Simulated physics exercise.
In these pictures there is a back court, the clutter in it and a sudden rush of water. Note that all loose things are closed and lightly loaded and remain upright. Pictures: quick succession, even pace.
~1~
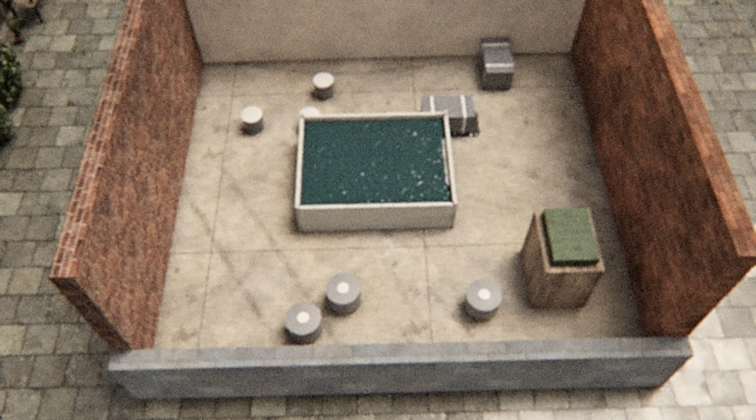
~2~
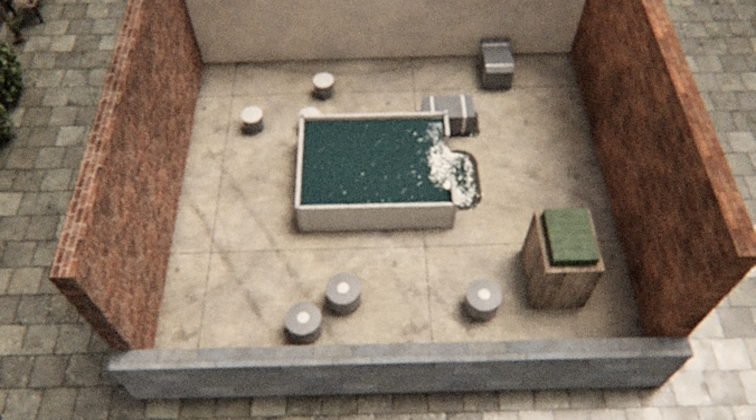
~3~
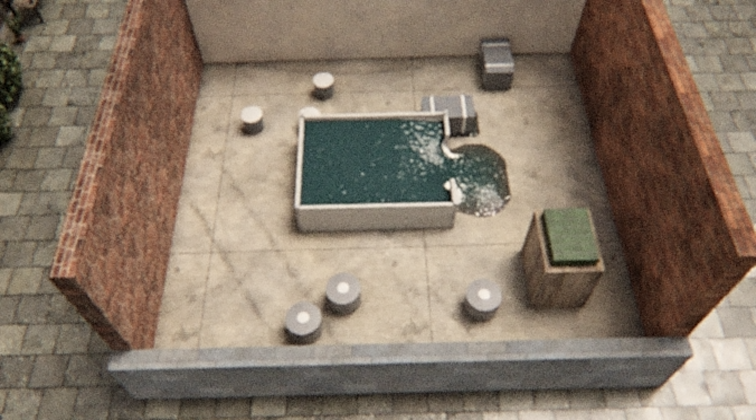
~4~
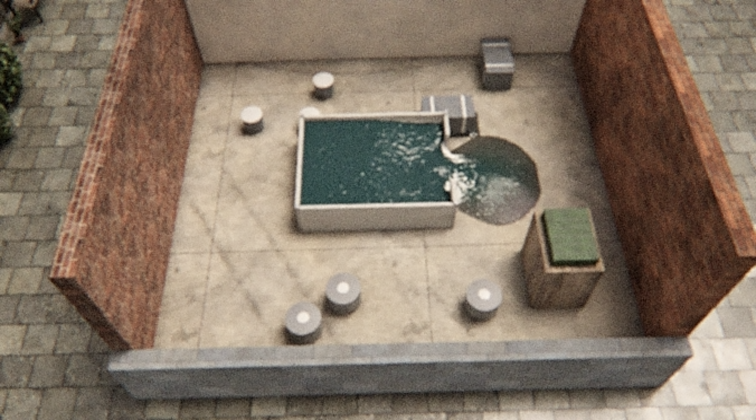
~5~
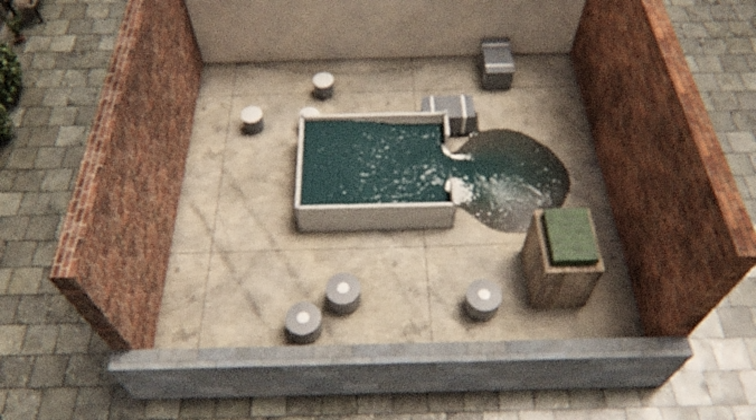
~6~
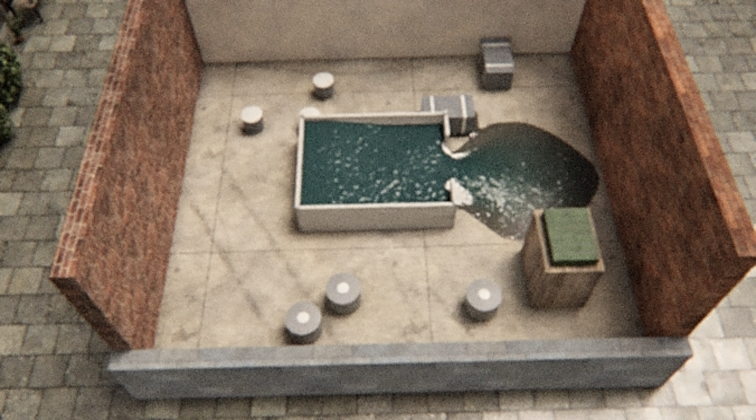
A paved back court, seen from high above by a still camera, lies between two red brick walls, a pale back wall and a low grey front wall. A pale-rimmed tank of dark green water sits mid-court among small grey round stools, grey blocks and a green-topped wooden box at right. Water bursts through the tank's right side and spreads rightward in a widening pool, while the objects stay put.
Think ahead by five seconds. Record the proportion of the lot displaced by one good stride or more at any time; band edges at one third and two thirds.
The part that gets shoved well aside falls short of a third.
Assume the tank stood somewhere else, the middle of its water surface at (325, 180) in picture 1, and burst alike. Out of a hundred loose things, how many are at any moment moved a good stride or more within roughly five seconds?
I reckon around 0 percent of them.
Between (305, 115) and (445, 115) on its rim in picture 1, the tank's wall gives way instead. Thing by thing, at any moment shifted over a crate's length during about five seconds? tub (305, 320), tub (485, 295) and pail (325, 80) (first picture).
Listed in turn, never travels that far, never travels that far, ends up that far off.
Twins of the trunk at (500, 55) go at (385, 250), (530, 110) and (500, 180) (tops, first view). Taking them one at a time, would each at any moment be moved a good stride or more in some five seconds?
So, in order, the copies go nowhere much, a long way, a long way.
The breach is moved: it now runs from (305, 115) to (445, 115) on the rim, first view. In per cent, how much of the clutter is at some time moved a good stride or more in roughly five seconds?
Around 60 in a hundred.
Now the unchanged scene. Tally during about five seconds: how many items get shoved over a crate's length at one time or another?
Result - 1.
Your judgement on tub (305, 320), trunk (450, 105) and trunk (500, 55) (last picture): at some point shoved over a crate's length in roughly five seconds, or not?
The first one stayed within range, the second stayed within range and the third traveled far.
A moment on, 0 of 8 are well off their spots; 0 afloat.
Next, 0 of 8 are well off their spots; 0 afloat.
Later, 0 of 8 are well off their spots; 0 afloat.
In the end, 1 of 8 are well off their spots, and 1 have been at some point; 0 afloat.
